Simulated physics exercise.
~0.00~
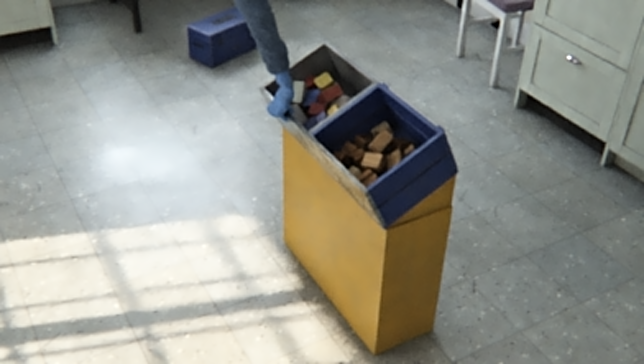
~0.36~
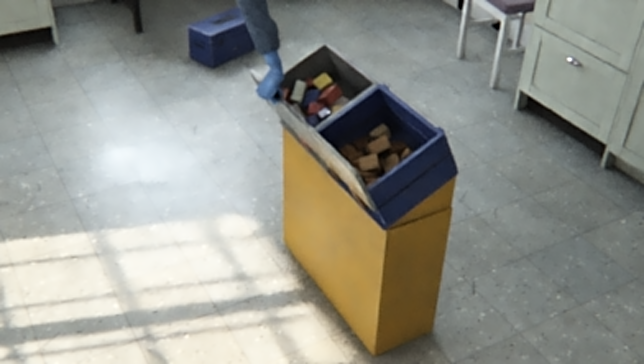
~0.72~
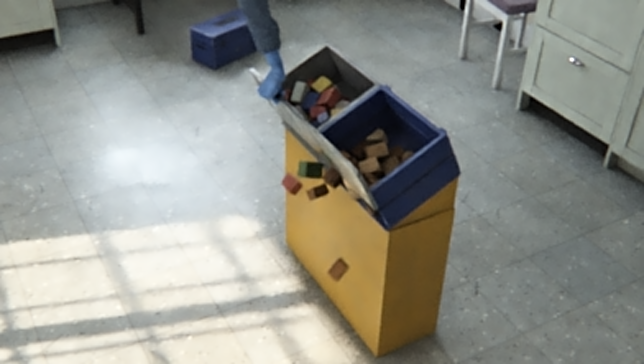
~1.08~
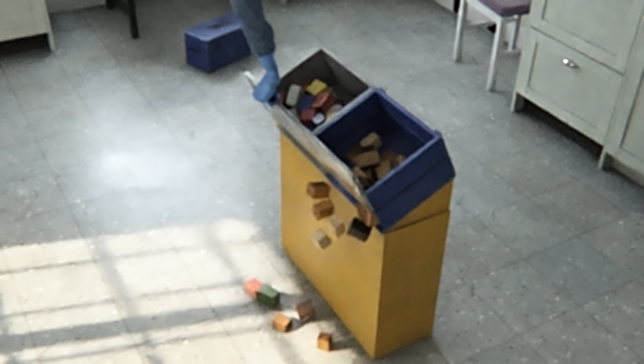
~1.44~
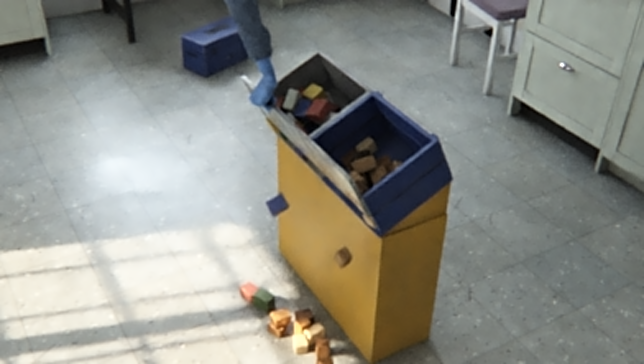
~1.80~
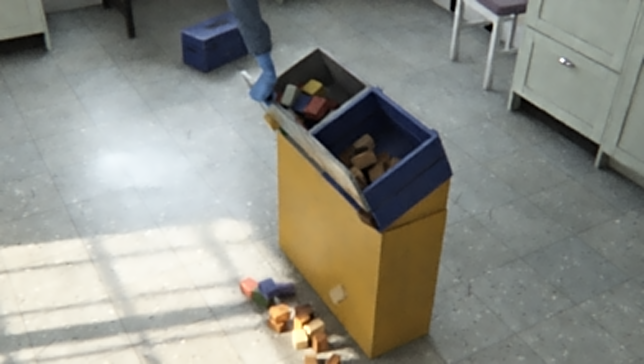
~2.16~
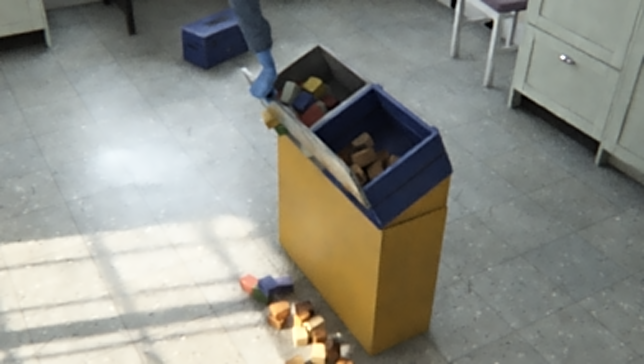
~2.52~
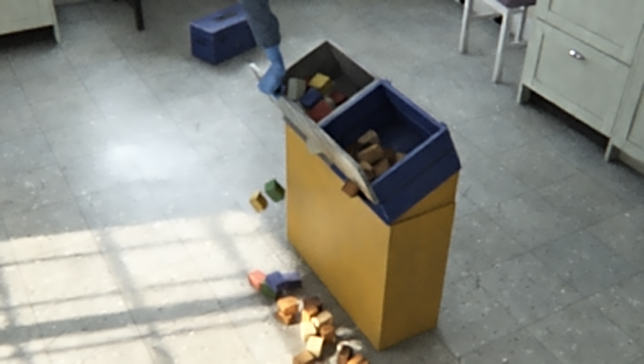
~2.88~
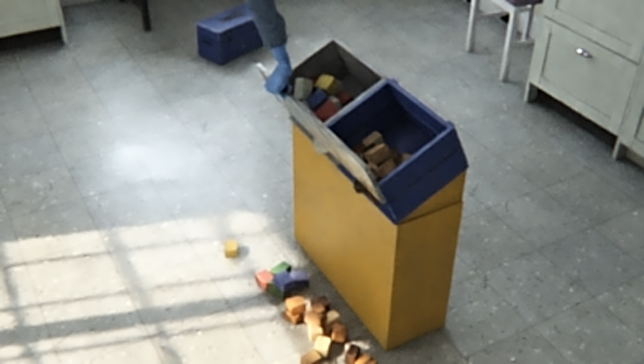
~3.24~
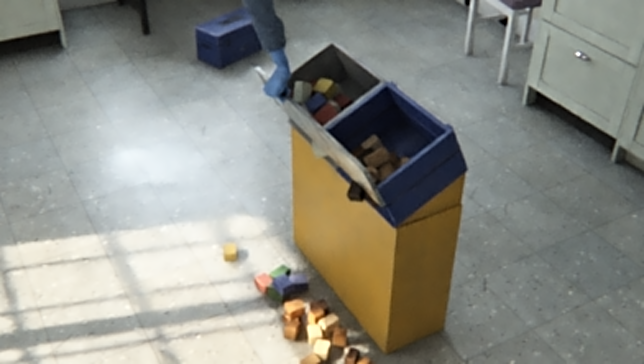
Gloved hand drawing up a gate on blue and grey bins, some blocks tumbling to the floor and many staying inside.
